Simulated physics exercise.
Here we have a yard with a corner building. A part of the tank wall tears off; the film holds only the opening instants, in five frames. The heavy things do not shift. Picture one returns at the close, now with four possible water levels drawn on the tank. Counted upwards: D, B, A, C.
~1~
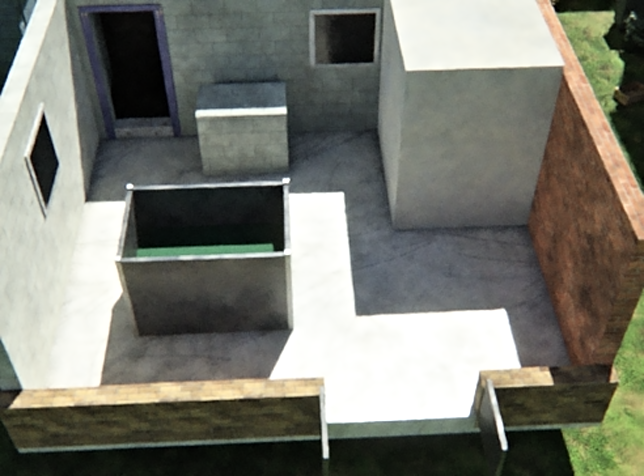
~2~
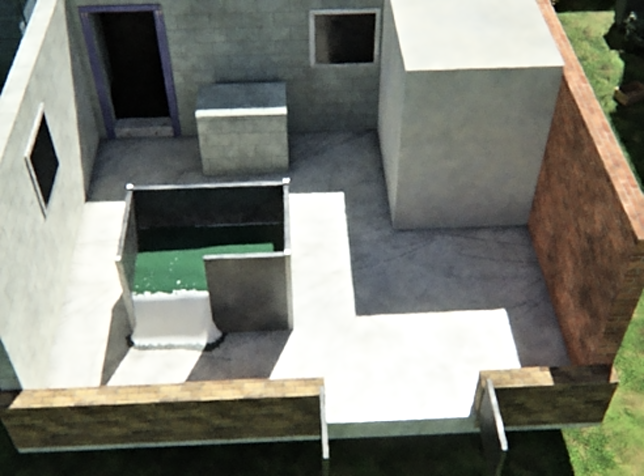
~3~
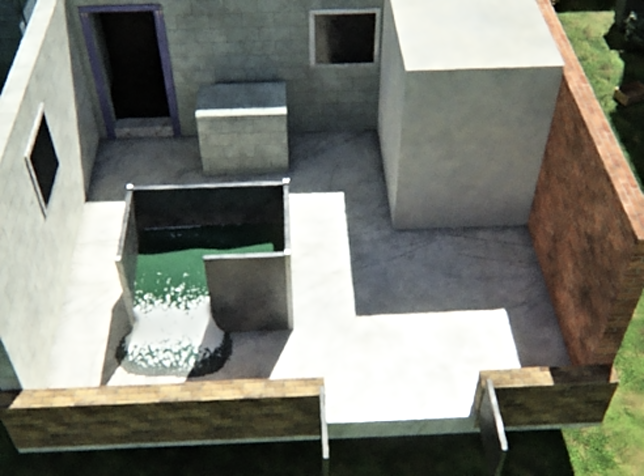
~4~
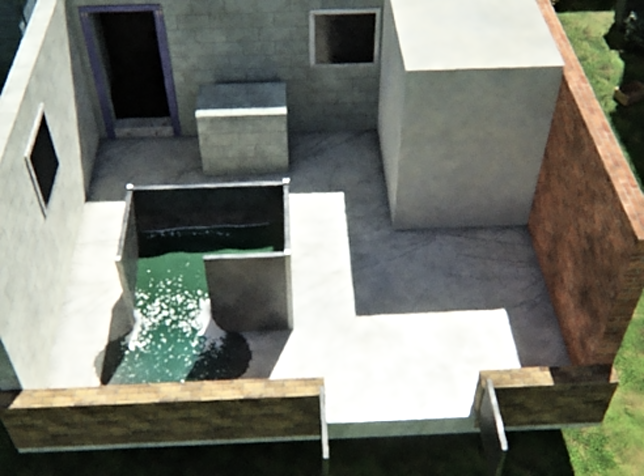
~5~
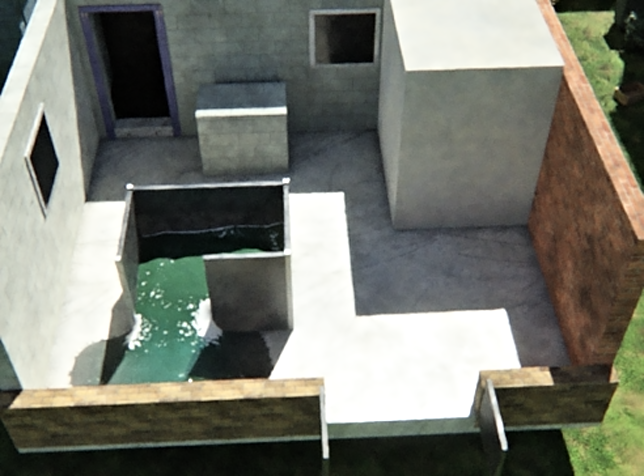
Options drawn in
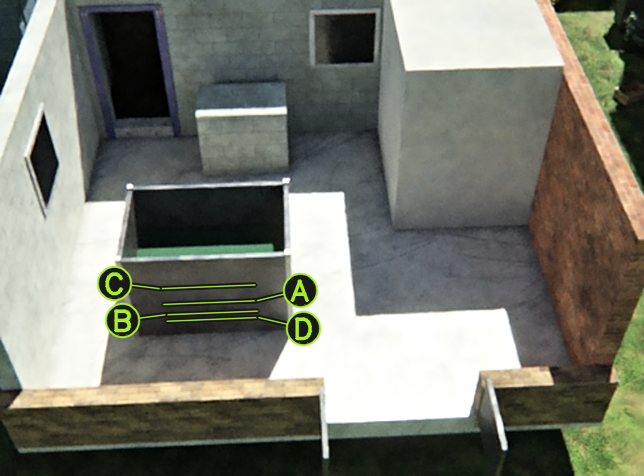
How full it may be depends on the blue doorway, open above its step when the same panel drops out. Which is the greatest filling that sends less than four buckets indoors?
It is C.
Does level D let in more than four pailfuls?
No, not at all.
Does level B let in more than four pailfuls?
No, that is safe.
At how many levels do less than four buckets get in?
All of them.
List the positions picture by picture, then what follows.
Water in the tank at rest, its middle at (211, 258); foot of the blue doorway at (145, 137); open gate at (402, 370).
Water covers 1 % of the ground and shows as far out as (134, 341).
Water covers 3 % of the ground and shows as far out as (127, 348).
Water covers 6 % of the ground and shows as far out as (232, 348).
Water covers 9 % of the ground and shows as far out as (92, 355).
On the marked copy, A at (210, 302); B at (211, 312); C at (207, 286); D at (212, 319); from the bottom up D, B, A, C.
With A, nothing gets over.
With B, nothing gets over.
With C, a bucket or two gets in.
With D, nothing gets over.
